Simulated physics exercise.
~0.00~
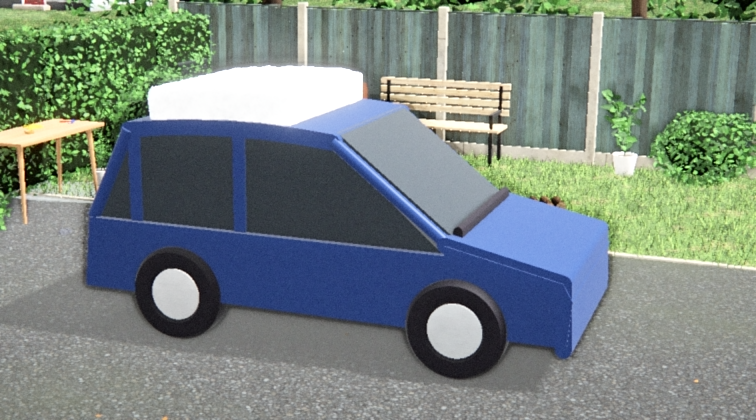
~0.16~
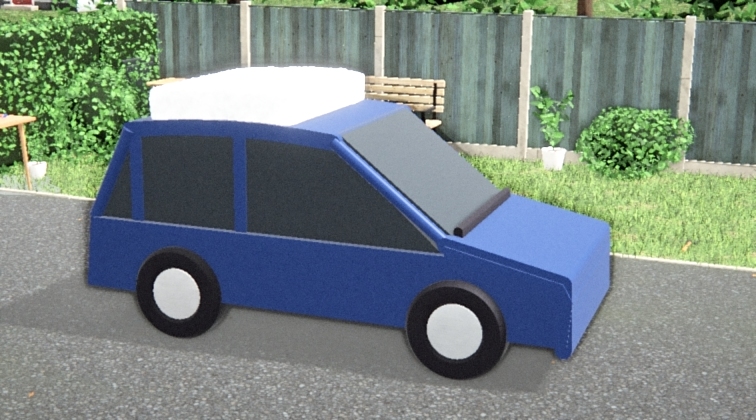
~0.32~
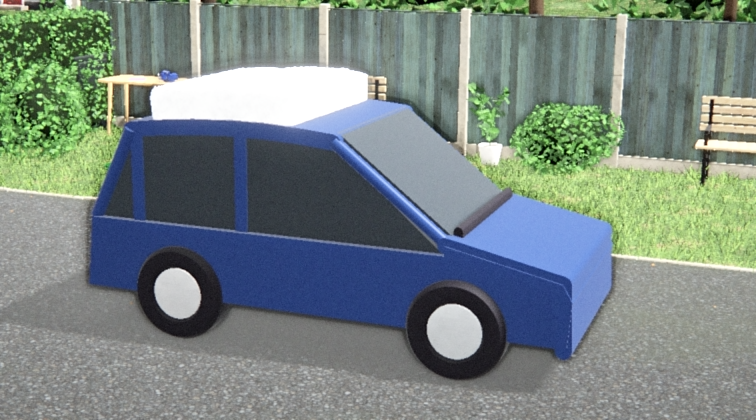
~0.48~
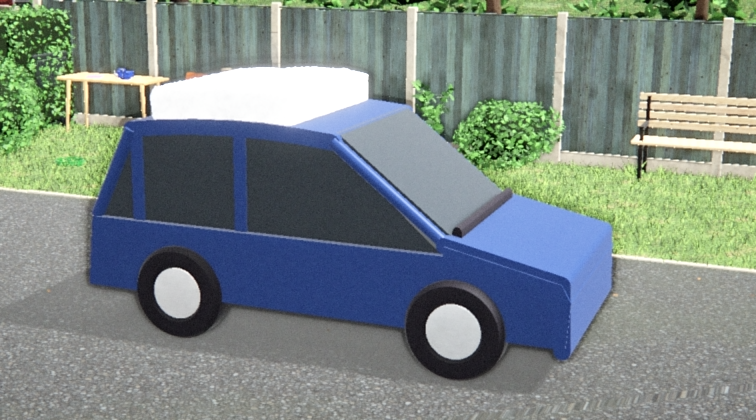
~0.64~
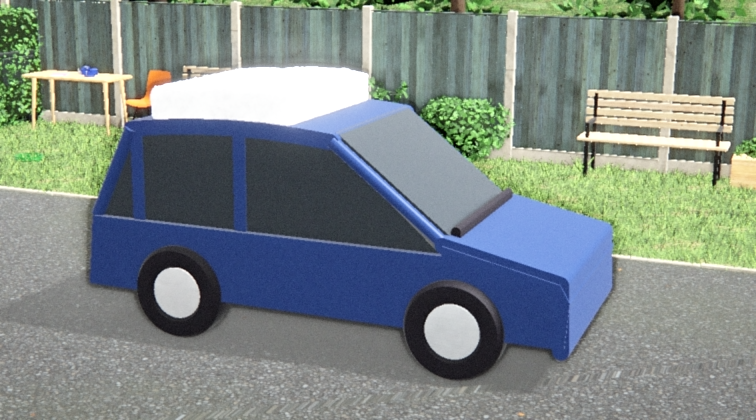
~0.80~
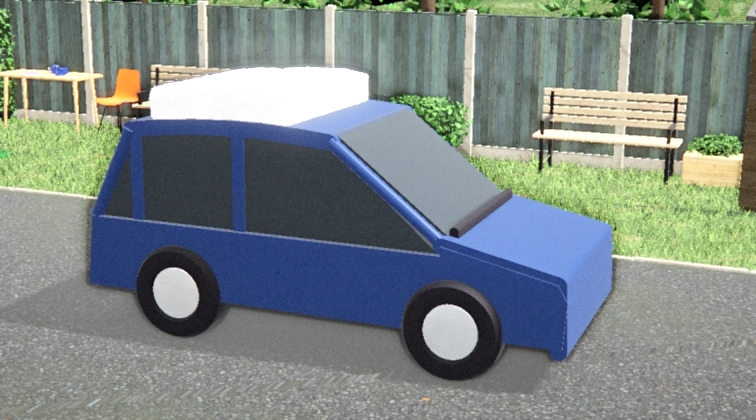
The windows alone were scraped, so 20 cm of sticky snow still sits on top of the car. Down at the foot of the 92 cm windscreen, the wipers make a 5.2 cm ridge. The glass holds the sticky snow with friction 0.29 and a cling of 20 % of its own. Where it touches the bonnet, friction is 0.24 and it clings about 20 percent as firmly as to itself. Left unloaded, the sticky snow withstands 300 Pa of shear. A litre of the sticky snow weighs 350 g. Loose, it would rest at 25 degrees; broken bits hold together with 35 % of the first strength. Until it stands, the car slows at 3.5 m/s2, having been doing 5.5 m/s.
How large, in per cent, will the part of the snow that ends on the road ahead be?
My estimate is about 0 per cent.
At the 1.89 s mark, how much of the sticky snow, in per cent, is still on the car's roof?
100 per cent.
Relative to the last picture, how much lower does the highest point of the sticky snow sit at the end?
I'd put it at close to 0 cm.
By 1.30 s, all of the snow is on the roof, none on the glass, none on the bonnet and none has gone off the nose.
By 1.89 s, all of the snow is on the roof, none on the glass, none on the bonnet and none has gone off the nose.
By 2.48 s, all of the snow is on the roof, none on the glass, none on the bonnet and none has gone off the nose.
By 3.07 s, all of the snow is on the roof, none on the glass, none on the bonnet and none has gone off the nose.
By 3.17 s, at the end, all of the snow is on the roof, none on the glass, none on the bonnet and none has gone off the nose.
